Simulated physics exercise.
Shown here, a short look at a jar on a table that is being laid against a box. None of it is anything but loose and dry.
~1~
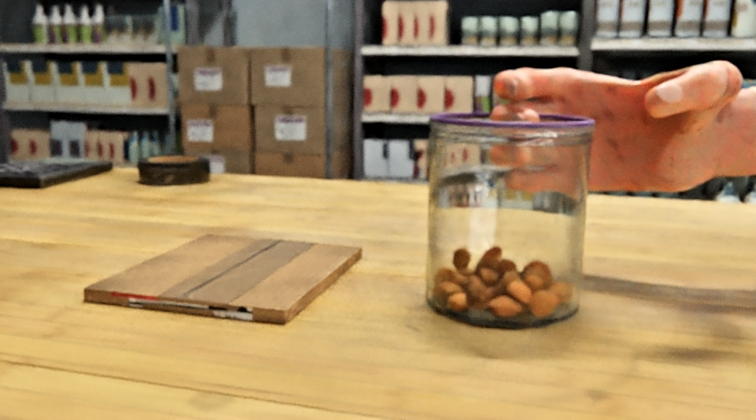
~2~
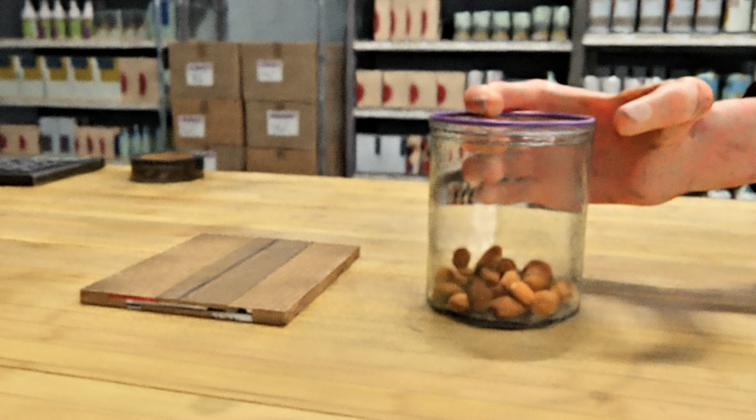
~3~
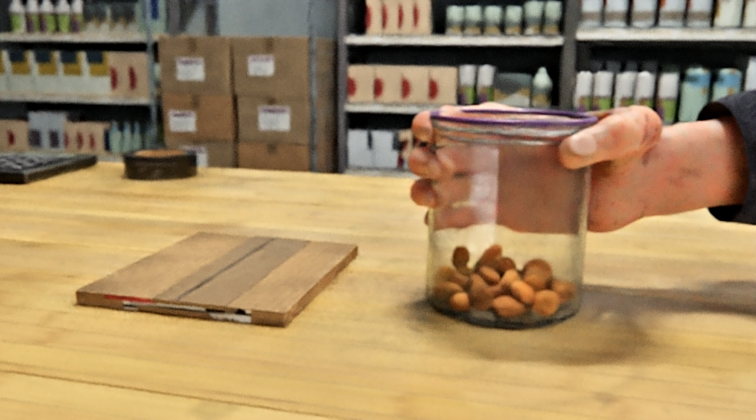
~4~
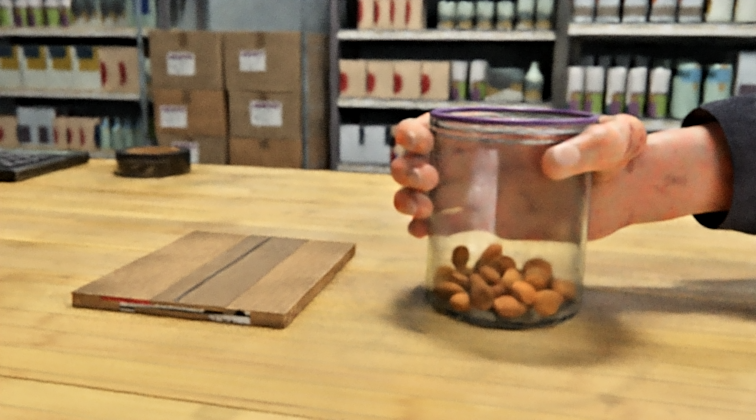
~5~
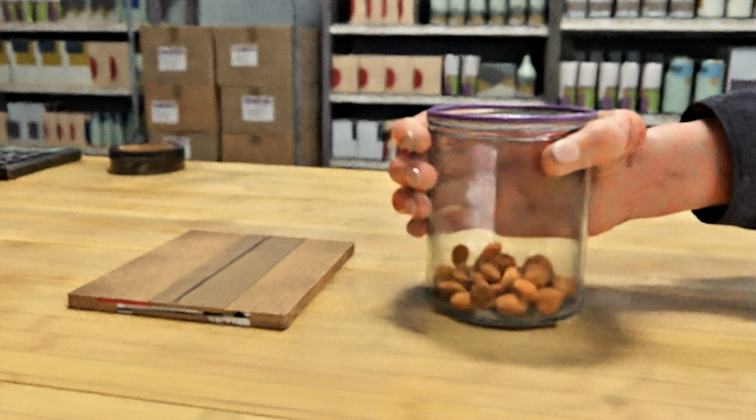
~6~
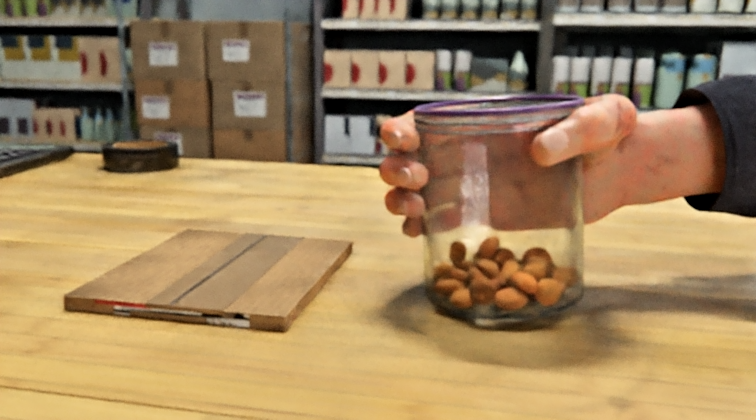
A clear glass jar with a purple rim, holding a low heap of brown, nut-like pieces, stands right of centre on a pale wooden table, seen from the front and slightly above. A flat brown box lies to its left, with cartons and stocked shelves behind. A hand from the right closes around the jar and tilts it slightly left, while the view drifts gently right.
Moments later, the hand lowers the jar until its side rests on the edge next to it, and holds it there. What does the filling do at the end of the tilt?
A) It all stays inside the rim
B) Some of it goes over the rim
It all stays inside the rim (A).
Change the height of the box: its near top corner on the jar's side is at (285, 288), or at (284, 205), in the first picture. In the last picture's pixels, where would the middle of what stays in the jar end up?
Case 1: (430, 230); case 2: (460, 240).
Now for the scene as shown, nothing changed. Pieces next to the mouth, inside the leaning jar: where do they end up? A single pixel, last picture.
They end up at roughly pixel (352, 260) in the last picture.
Then, 0.47 s past the last view, the jar leans 25°; everything is still inside.
Then, 1.08 s past the last view, the jar leans 50°; everything is still inside.
Then, 1.73 s past the last view, the jar leans 77°; everything is still inside.
Finally, the jar rests on the box at 82°; everything is still inside.
